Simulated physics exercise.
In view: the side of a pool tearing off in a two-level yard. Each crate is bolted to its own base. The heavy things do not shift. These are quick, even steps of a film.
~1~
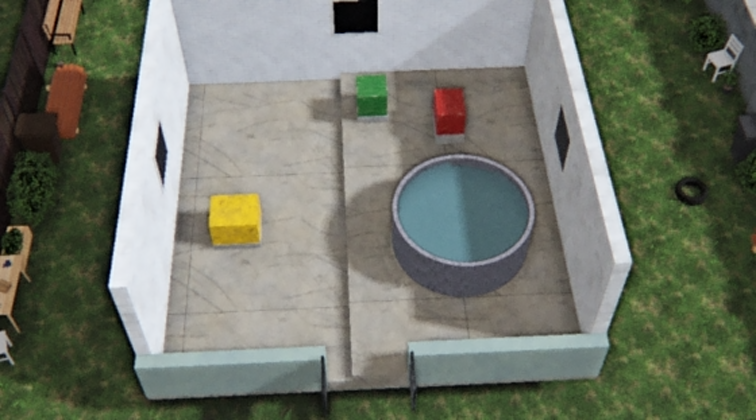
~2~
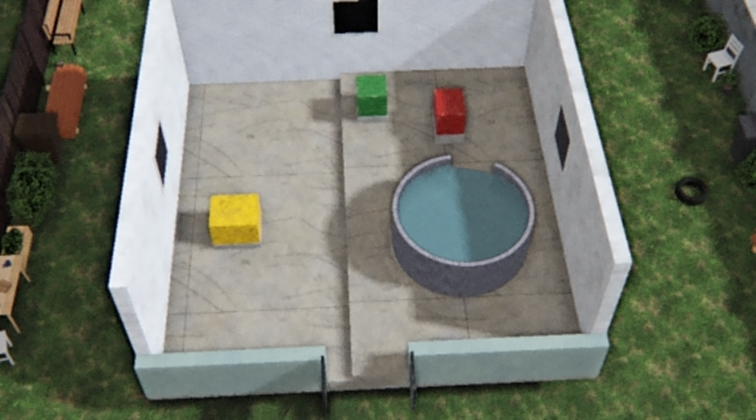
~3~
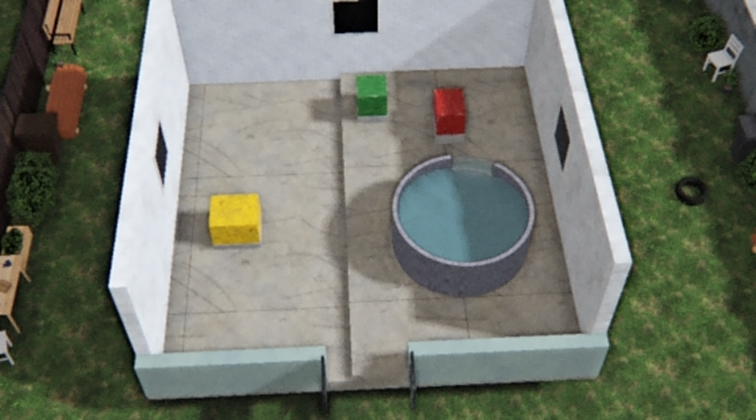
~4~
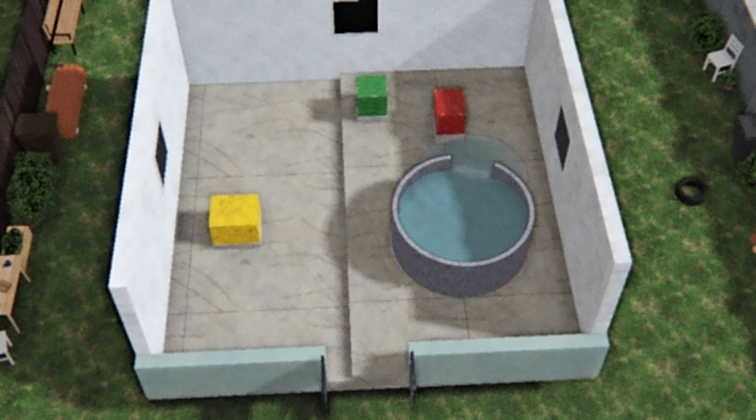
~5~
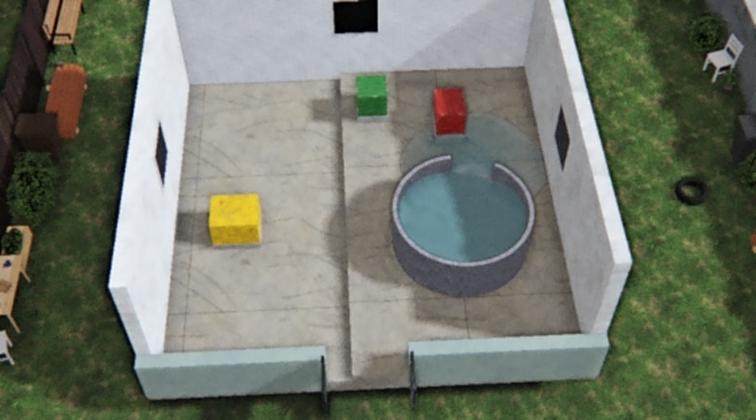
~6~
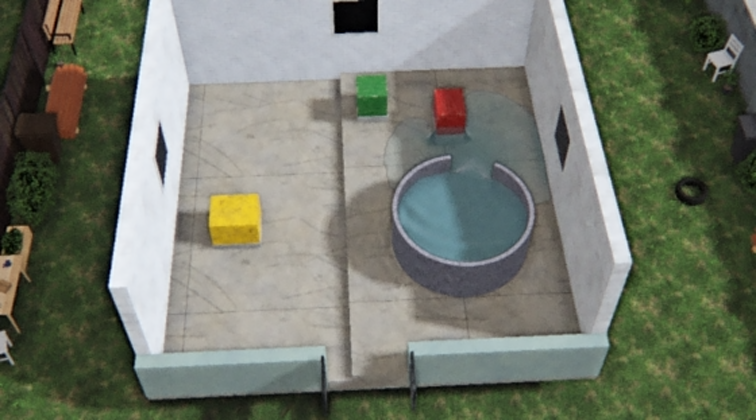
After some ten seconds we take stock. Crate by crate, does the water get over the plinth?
The yellow crate gets wet; the green crate gets wet; the red crate gets wet.
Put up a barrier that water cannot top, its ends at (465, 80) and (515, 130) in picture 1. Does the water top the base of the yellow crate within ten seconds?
In short: The yellow crate gets wet.
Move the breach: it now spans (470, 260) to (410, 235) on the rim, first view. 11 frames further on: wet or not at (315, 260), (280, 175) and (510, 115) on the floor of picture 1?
As listed: Not flooded, free of water, no water.
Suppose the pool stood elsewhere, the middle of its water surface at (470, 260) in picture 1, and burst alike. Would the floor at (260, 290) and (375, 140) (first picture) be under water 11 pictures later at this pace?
As listed: Free of water, covered.
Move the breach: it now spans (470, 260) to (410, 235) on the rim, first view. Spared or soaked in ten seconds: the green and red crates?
In short: Green escapes it, red escapes it.
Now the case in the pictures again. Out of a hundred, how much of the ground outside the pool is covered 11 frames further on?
About 35 per cent.
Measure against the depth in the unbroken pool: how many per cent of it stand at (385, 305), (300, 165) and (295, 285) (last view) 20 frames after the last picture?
In turn 0, 4 and 0 in a hundred.
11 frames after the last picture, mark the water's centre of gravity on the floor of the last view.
At about (463, 188).
A moment on, water covers 20 % of the floor; the yellow crate not reached, the green crate water round its plinth, the red crate water round its plinth.
Next, water covers 35 % of the floor; the yellow crate not reached, the green crate water round its plinth, the red crate water round its plinth.
Then, water covers 55 % of the floor; the yellow crate water round its plinth, the green crate water round its plinth, the red crate water round its plinth.
Later, water covers 75 % of the floor; the yellow crate water round its plinth, the green crate water round its plinth, the red crate water round its plinth.
In the end, water covers 95 % of the floor; the yellow crate was topped, the green crate was topped, the red crate was topped.
